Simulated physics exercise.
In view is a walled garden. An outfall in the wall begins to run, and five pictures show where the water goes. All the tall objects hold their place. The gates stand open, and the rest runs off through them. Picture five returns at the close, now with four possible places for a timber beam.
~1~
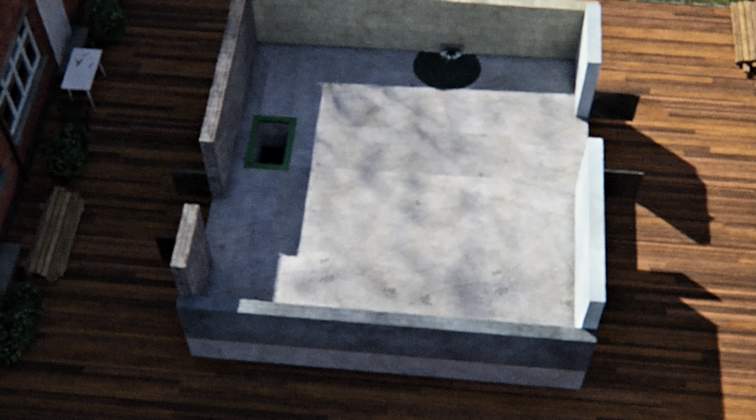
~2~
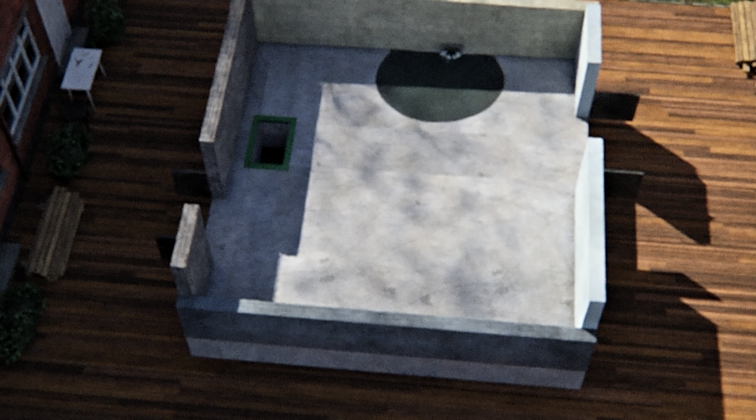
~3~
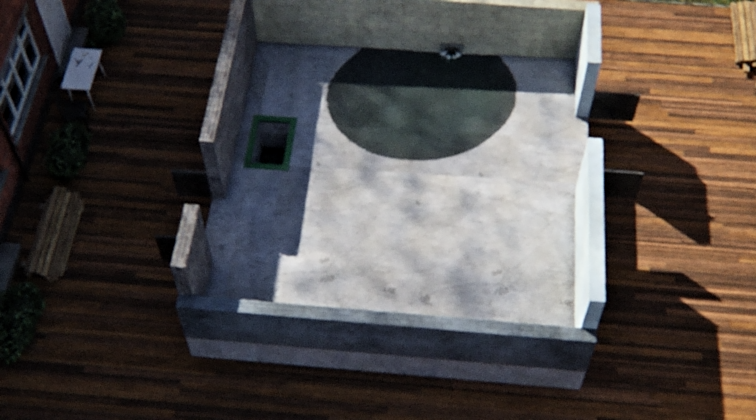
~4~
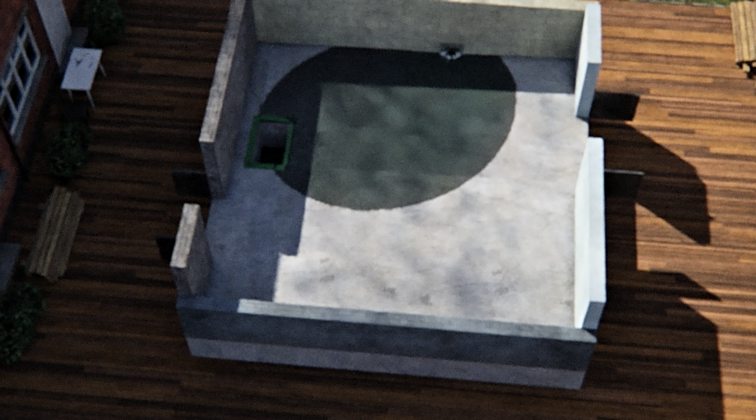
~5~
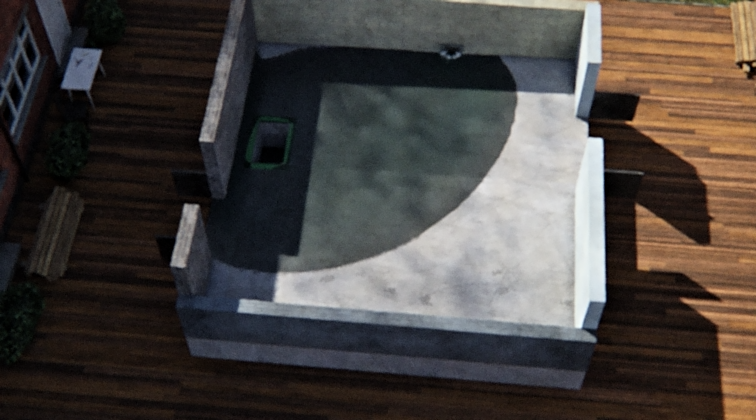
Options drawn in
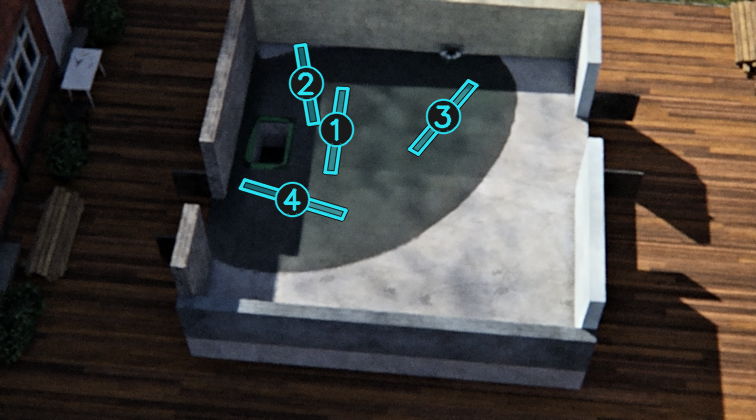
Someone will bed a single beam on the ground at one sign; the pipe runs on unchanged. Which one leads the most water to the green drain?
Best: 4.
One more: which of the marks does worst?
It is 1.
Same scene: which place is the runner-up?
That is place 3.
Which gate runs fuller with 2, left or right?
The left gate.
In cyan, 1 from (330, 172) to (342, 88); 2 from (300, 45) to (313, 123); 3 from (413, 151) to (472, 82); 4 from (242, 184) to (344, 214).
For place 1, about 13 % of the stream goes into the green drain, about 86 % out by the gates.
For place 2, about 26 % of the stream goes into the green drain, about 73 % out by the gates.
For place 3, about 49 % of the stream goes into the green drain, about 50 % out by the gates.
For place 4, about 72 % of the stream goes into the green drain, about 28 % out by the gates.
